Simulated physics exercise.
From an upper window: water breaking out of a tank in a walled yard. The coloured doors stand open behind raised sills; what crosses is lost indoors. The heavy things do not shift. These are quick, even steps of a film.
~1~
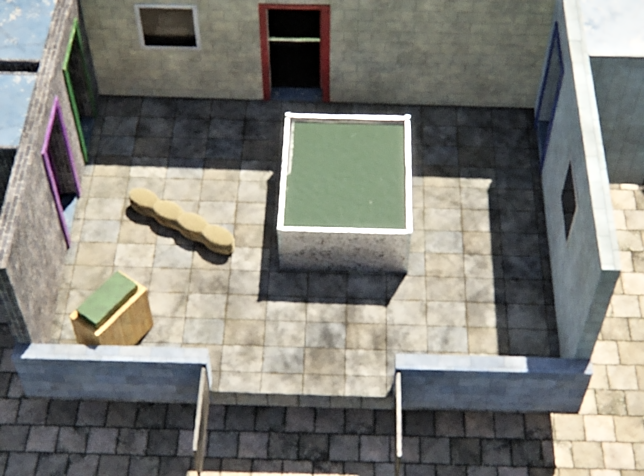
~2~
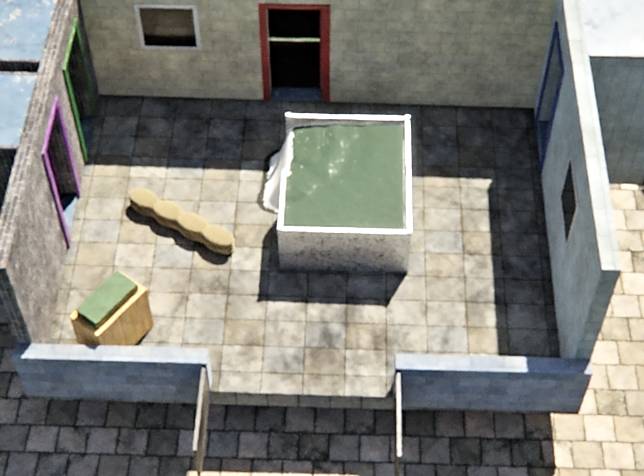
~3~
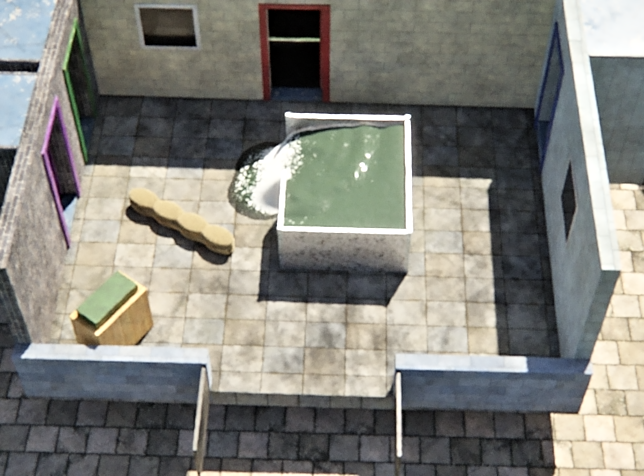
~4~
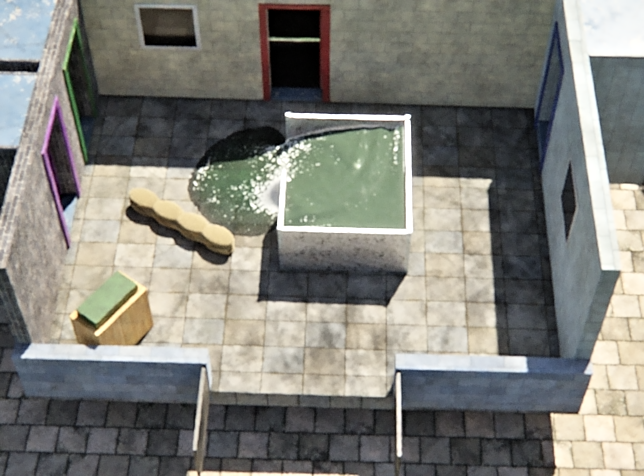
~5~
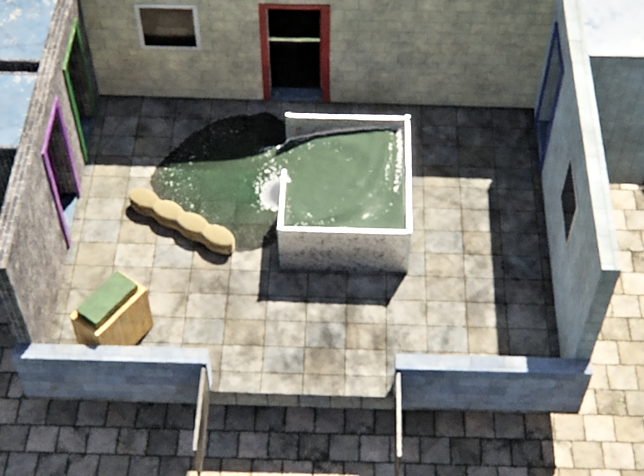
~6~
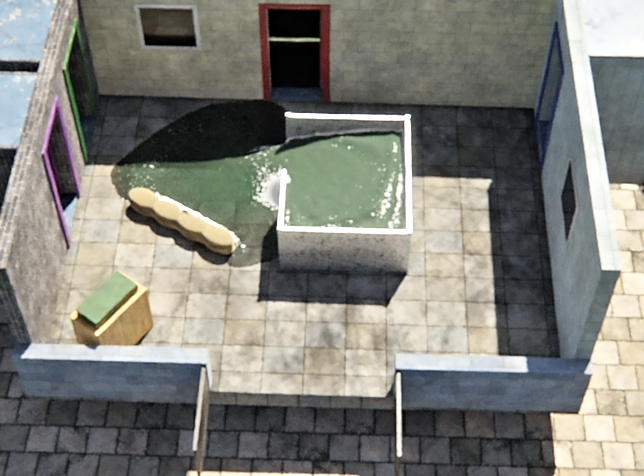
Green water pours from the left side of a square tank and spreads across the paved yard.
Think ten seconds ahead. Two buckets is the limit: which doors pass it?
One by one: The purple door floods; the blue door holds within the limit; the green door floods; the red door holds within the limit.
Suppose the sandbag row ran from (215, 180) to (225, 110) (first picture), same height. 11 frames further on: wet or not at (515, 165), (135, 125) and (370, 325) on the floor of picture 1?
One after the other: Not flooded, wet, dry.
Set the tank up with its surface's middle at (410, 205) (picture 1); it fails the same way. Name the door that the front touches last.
I say the blue-painted one.
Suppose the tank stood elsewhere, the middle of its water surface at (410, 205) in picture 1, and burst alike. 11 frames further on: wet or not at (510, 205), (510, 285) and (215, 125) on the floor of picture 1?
In that order: Not flooded, free of water, flooded.
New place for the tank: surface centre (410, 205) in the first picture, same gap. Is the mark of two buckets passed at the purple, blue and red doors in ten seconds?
My reading: Purple stays under; blue keeps below it; red floods.
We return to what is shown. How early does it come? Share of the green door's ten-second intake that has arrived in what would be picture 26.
I make it 70 per cent.
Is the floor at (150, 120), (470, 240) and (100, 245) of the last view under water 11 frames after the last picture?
One after the other: Covered, free of water, under water.
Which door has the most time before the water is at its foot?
It is the blue door.
A moment on, water covers 25 % of the floor; the purple door wet at the sill, nothing in, the blue door not reached, the green door over two buckets in, the red door wet at the sill, nothing in.
Next, water covers 30 % of the floor; the purple door under two buckets in, the blue door not reached, the green door far over two buckets in, the red door wet at the sill, nothing in.
Then, water covers 40 % of the floor; the purple door under two buckets in, the blue door not reached, the green door far over two buckets in, the red door wet at the sill, nothing in.
Later, water covers 60 % of the floor; the purple door over two buckets in, the blue door not reached, the green door far over two buckets in, the red door wet at the sill, nothing in.
In the end, water covers 85 % of the floor; the purple door over two buckets in, the blue door wet at the sill, nothing in, the green door far over two buckets in, the red door under two buckets in.
